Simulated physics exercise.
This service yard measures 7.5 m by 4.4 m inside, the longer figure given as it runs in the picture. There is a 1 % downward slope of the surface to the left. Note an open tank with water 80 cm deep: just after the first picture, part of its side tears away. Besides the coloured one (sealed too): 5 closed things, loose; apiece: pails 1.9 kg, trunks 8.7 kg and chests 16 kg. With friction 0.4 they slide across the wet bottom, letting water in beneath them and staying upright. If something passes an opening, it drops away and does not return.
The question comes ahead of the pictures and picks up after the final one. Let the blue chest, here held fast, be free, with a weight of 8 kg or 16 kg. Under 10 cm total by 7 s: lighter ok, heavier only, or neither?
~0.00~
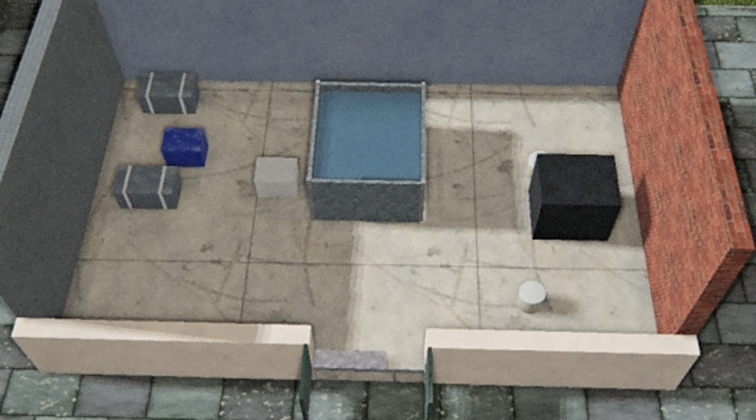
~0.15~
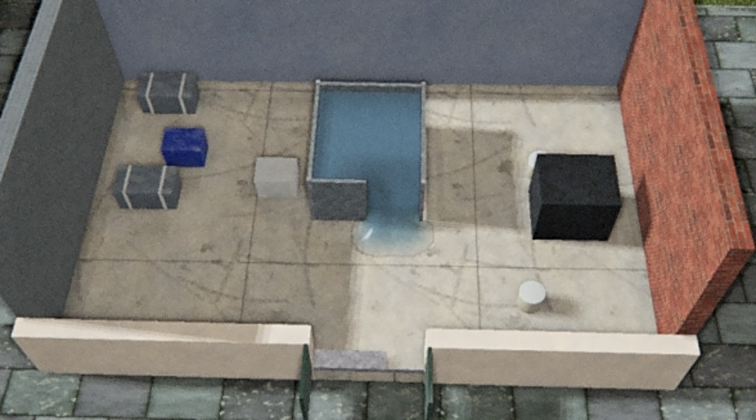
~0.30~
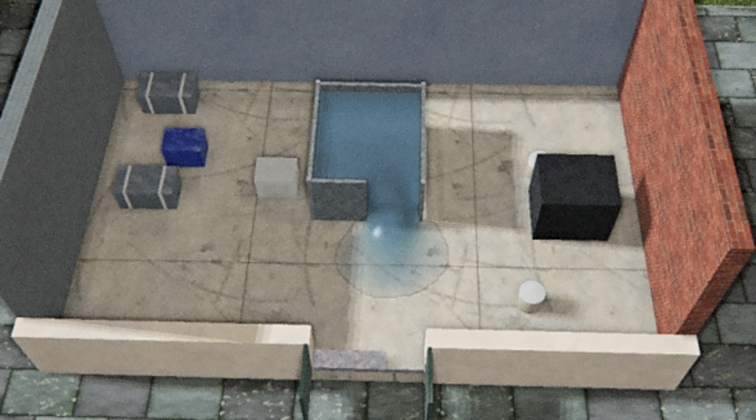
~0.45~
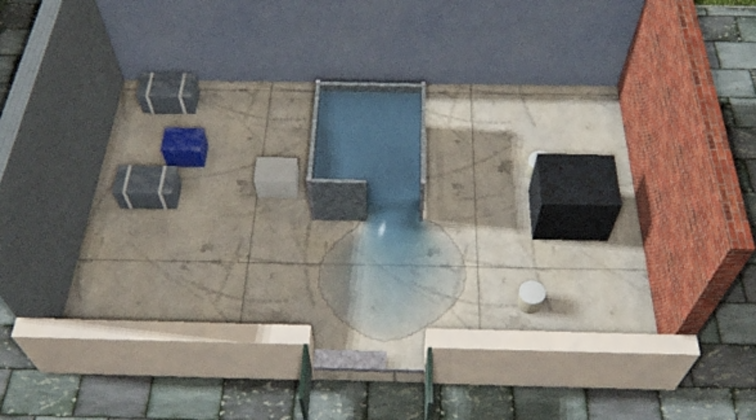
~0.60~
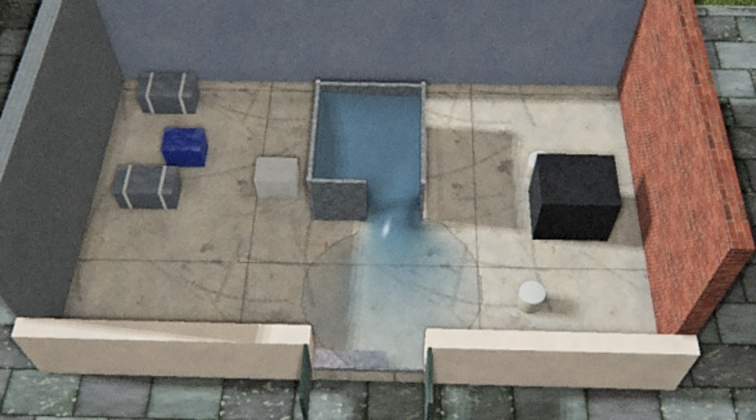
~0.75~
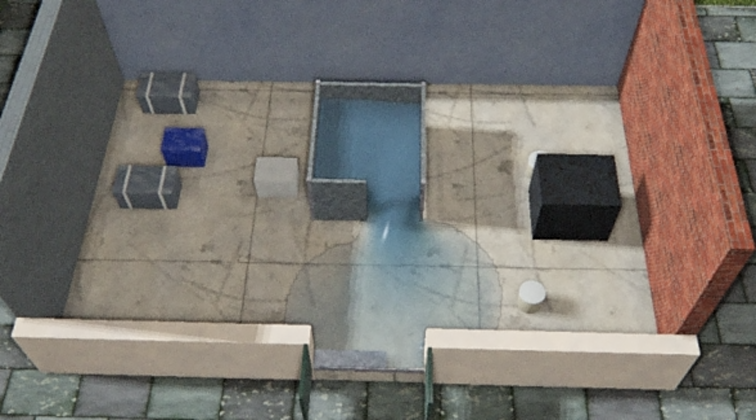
Lighter ok.
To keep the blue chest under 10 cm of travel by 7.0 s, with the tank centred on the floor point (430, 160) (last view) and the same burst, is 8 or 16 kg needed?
Well, then the lighter one is plenty.
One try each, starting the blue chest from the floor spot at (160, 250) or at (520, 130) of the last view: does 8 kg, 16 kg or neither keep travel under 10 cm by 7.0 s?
Try 1: Lesser mass sufficient. Try 2: Lesser mass sufficient.
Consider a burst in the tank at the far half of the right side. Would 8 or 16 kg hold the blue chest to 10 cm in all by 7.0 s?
Then, in short, the smaller is plenty.
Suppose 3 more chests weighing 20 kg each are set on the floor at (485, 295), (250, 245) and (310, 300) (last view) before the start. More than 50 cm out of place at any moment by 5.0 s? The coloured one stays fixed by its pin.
In order: Farther, then not as far, then farther.
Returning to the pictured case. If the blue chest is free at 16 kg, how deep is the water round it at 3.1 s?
Around 0 cm.
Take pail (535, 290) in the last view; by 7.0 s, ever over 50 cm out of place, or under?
That one goes beyond the limit.
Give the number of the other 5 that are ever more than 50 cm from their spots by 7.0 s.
1.
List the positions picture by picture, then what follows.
The first frame shows the blue chest at (183, 139), on the bottom; 2.2 m2 under water; 0 of 6 have shifted.
The second frame shows the blue chest at (183, 139), on the bottom; water covers 2.8 m2; 0 of 6 have shifted.
The third frame shows the blue chest at (183, 139), on the bottom; 3.6 m2 under water; 0 of 6 have shifted.
The fourth frame shows the blue chest at (183, 139) rests on the ground; water covers 4.7 m2; 0 of 6 have shifted.
The fifth frame shows the blue chest at (183, 139) rests on the ground; water covers 6.0 m2; 0 of 6 have shifted.
The sixth frame shows the blue chest at (183, 139) rests on the ground; 6.8 m2 under water; 0 of 6 have shifted.
After 1.4 s the blue chest would be 0 cm from its start with 8 kg and 0 cm from its start with 16 kg; 0 cm of water round it then.
After 3.1 s the blue chest would be 0 cm from its start with 8 kg and 0 cm from its start with 16 kg; 0 cm of water round it then.
After 4.9 s the blue chest would be 0 cm from its start with 8 kg and 0 cm from its start with 16 kg; 0 cm of water round it then.
After 7.0 s the blue chest would be 0 cm from its start with 8 kg and 0 cm from its start with 16 kg; 0 cm of water round it then.
